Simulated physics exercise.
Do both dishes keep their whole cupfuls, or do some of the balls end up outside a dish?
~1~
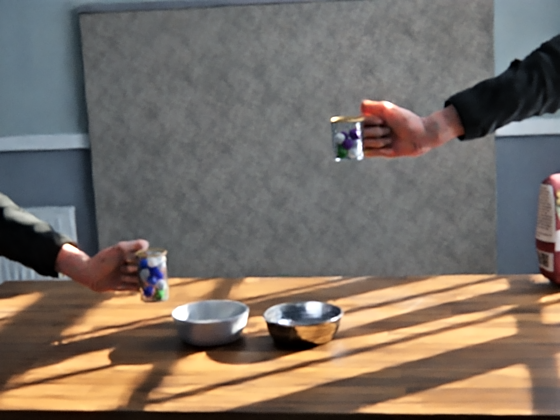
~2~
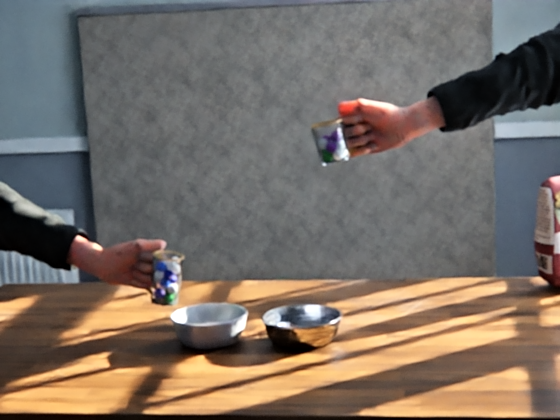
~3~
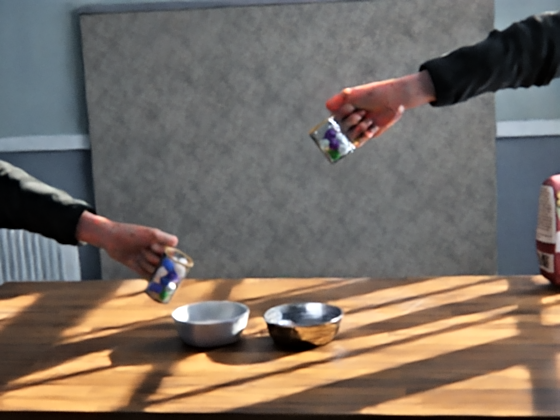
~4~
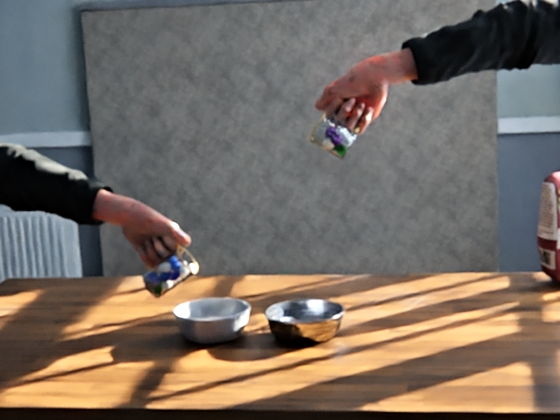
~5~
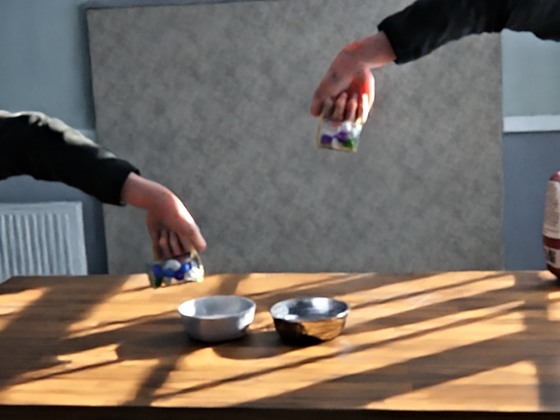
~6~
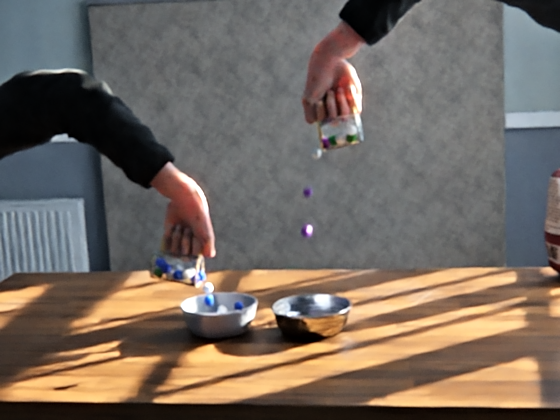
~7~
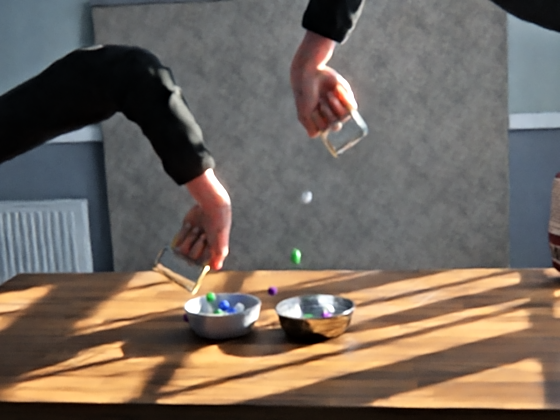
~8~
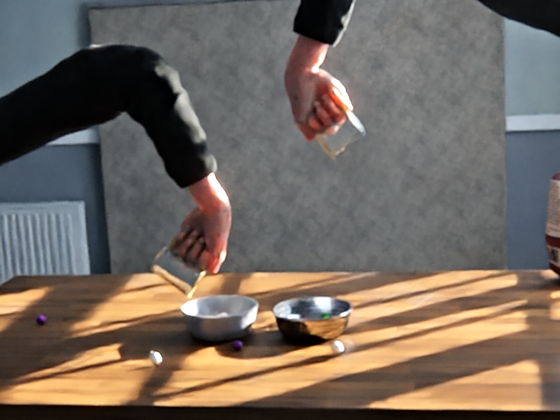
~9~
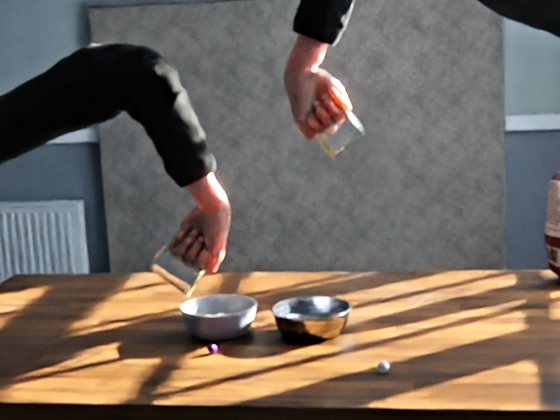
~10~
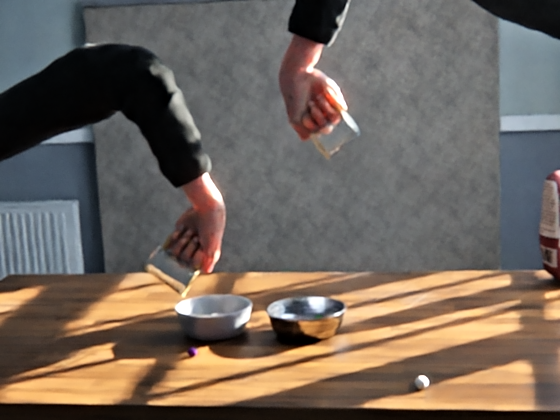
The left dish keeps all of its balls, but the right dish does not, and some of its balls end up outside it.
